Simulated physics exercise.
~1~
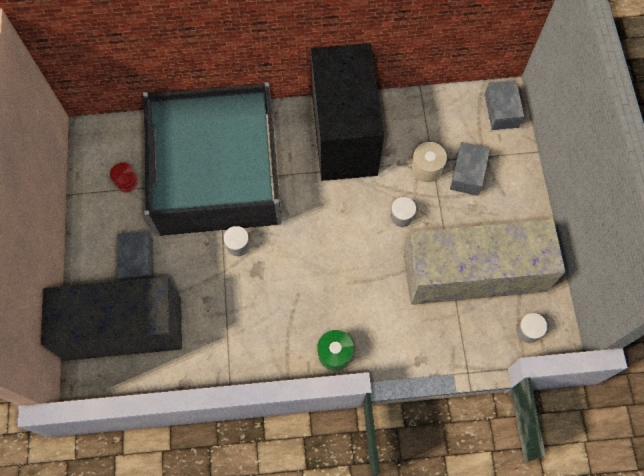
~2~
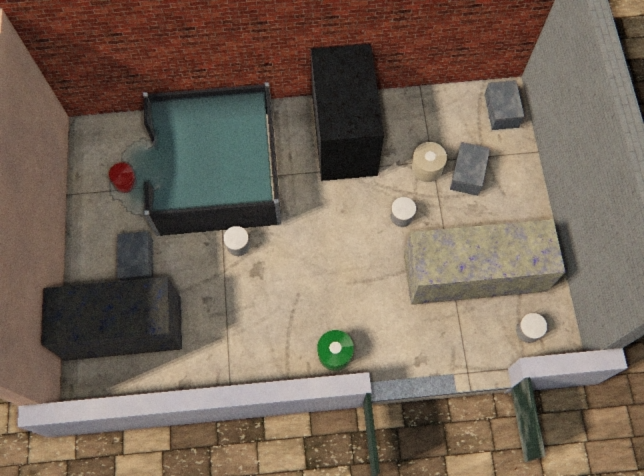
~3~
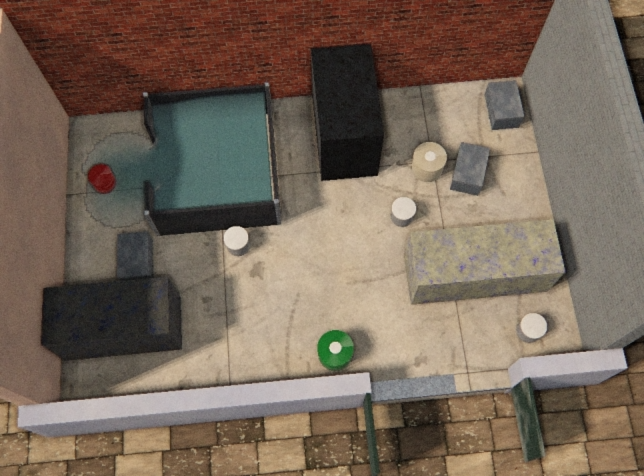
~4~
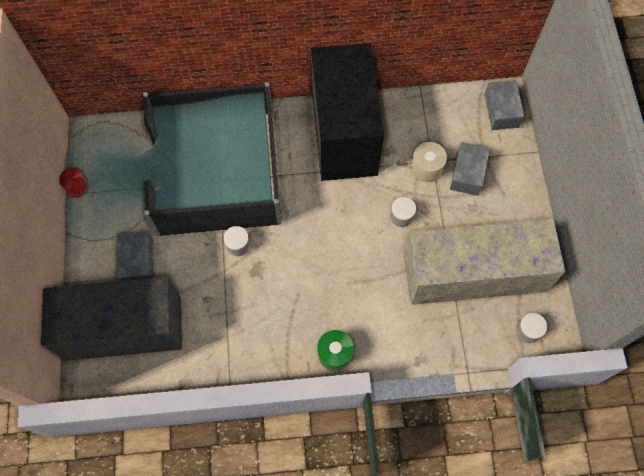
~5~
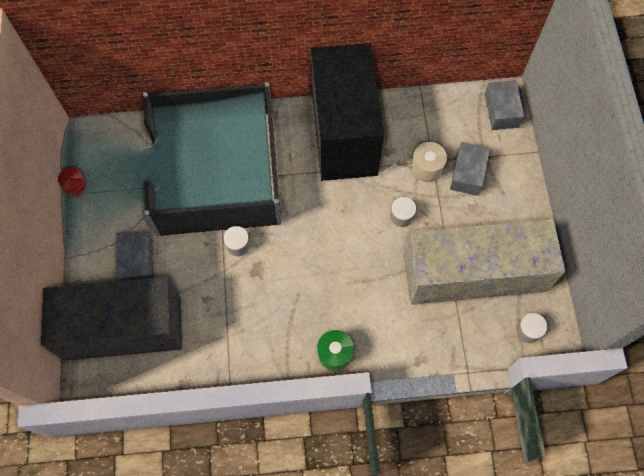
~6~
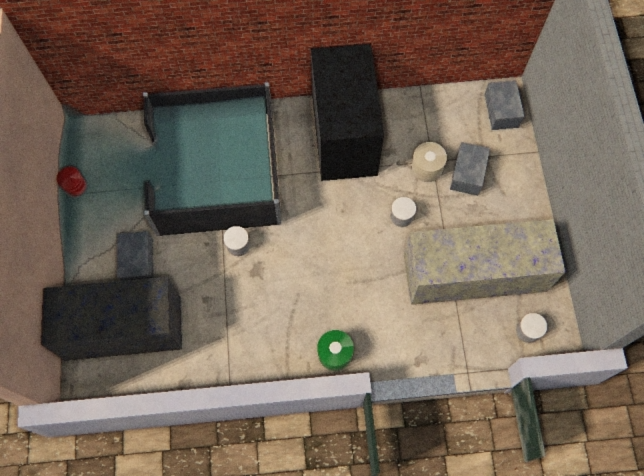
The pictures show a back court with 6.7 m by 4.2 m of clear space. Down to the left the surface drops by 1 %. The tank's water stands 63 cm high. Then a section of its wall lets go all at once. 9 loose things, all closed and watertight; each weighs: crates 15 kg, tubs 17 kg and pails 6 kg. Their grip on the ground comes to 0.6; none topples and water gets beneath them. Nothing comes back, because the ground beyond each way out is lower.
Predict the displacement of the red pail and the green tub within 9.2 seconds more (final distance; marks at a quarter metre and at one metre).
Red pail: Is displaced far, green tub: Scarcely budges.
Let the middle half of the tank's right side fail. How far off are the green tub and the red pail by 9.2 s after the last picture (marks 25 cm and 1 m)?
The green tub would remain almost still and the red pail would remain almost still.
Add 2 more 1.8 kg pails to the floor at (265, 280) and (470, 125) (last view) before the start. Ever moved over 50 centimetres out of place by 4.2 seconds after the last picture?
Respectively: Outside the limit and inside the limit.
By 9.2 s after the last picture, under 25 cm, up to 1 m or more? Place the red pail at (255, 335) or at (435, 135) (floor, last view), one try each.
One try each gives this: It remains roughly in place, then it remains roughly in place.
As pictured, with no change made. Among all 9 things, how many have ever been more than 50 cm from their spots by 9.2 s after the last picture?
That adds up to 3.
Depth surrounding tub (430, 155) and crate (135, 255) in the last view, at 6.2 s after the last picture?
I'd put it at 2 cm and 0 cm respectively.
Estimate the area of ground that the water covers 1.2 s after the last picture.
About 8.0 m2.
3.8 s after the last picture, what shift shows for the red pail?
It is about 350 cm out of place by then.
Then, 1.2 s after the last picture the red pail is near (120, 266), 1.4 m from its start, afloat; the green tub is near (336, 348), 0.0 m from its start, aground; 0 of 9 are out; 1 afloat.
Then, 3.8 s after the last picture the red pail is near (351, 321), 3.7 m from its start, afloat; the green tub is near (336, 348), 0.0 m from its start, aground; 0 of 9 are out; 2 afloat.
Then, 6.2 s after the last picture the red pail has gone out; the green tub is near (336, 348), 0.0 m from its start, aground; 2 of 9 are out; 0 afloat.
Then, 9.2 s after the last picture the red pail has gone out; the green tub is near (336, 348), 0.0 m from its start, aground; 2 of 9 are out; 1 afloat.
